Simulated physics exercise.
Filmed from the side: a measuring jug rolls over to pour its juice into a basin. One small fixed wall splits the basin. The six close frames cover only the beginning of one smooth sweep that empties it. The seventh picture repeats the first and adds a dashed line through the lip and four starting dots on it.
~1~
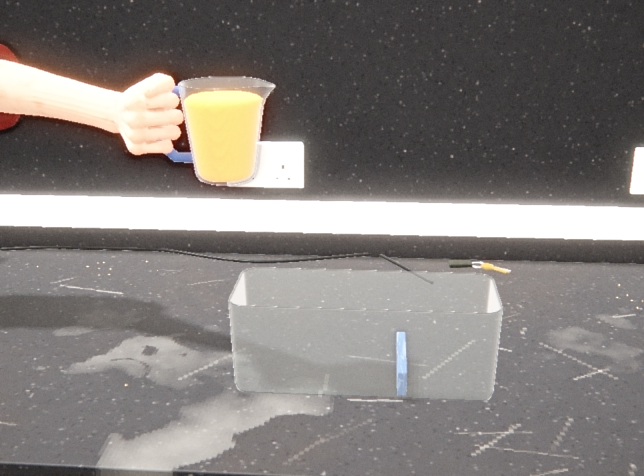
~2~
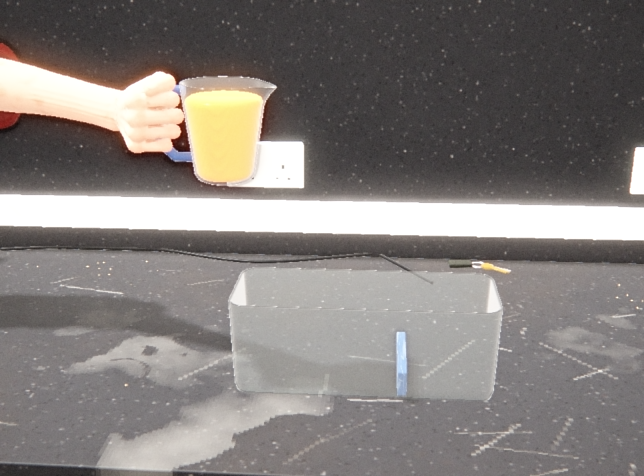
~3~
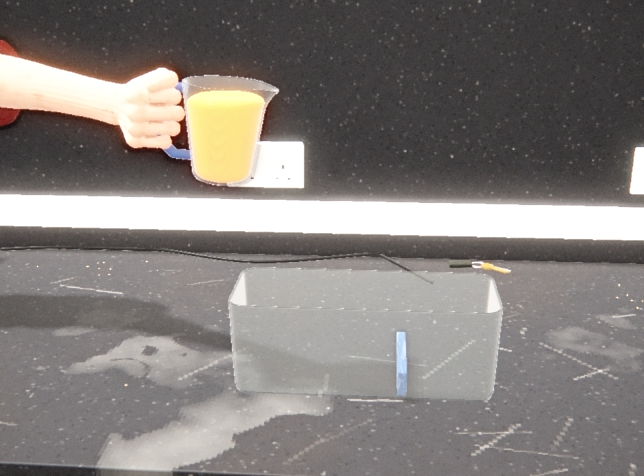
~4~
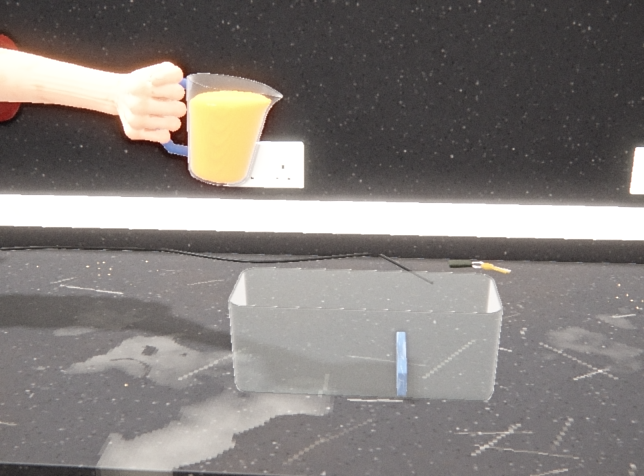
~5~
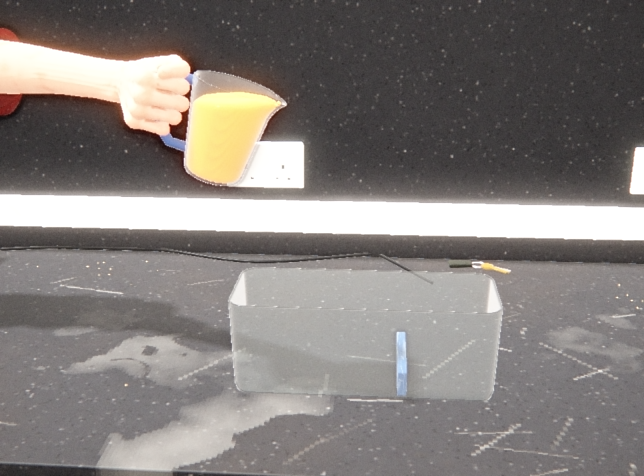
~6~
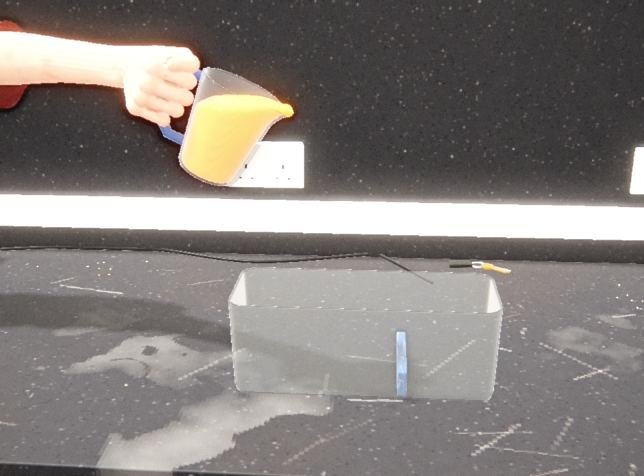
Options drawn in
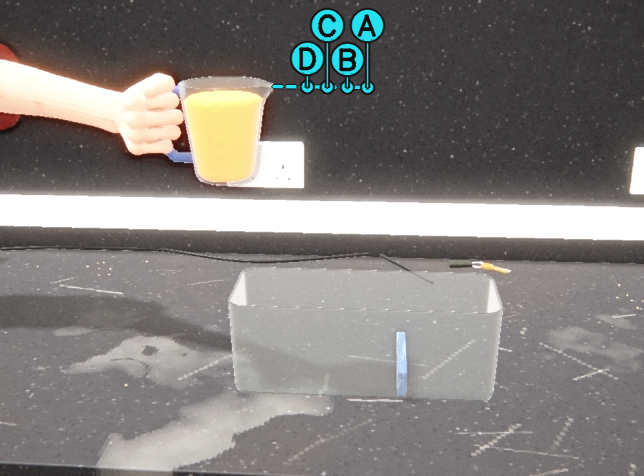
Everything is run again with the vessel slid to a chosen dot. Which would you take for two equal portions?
C works best here.
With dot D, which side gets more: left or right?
The left side.
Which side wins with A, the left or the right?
More ends on the right.
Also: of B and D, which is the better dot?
It is B.
In cyan, A at (367, 87); B at (347, 87); C at (327, 87); D at (307, 86).
With A, about 13 % ends left of the wall and 85 % right of it.
With B, about 24 % ends left of the wall and 74 % right of it.
With C, about 48 % ends left of the wall and 51 % right of it.
With D, about 88 % ends left of the wall and 8 % right of it; 4 % is lost outside.
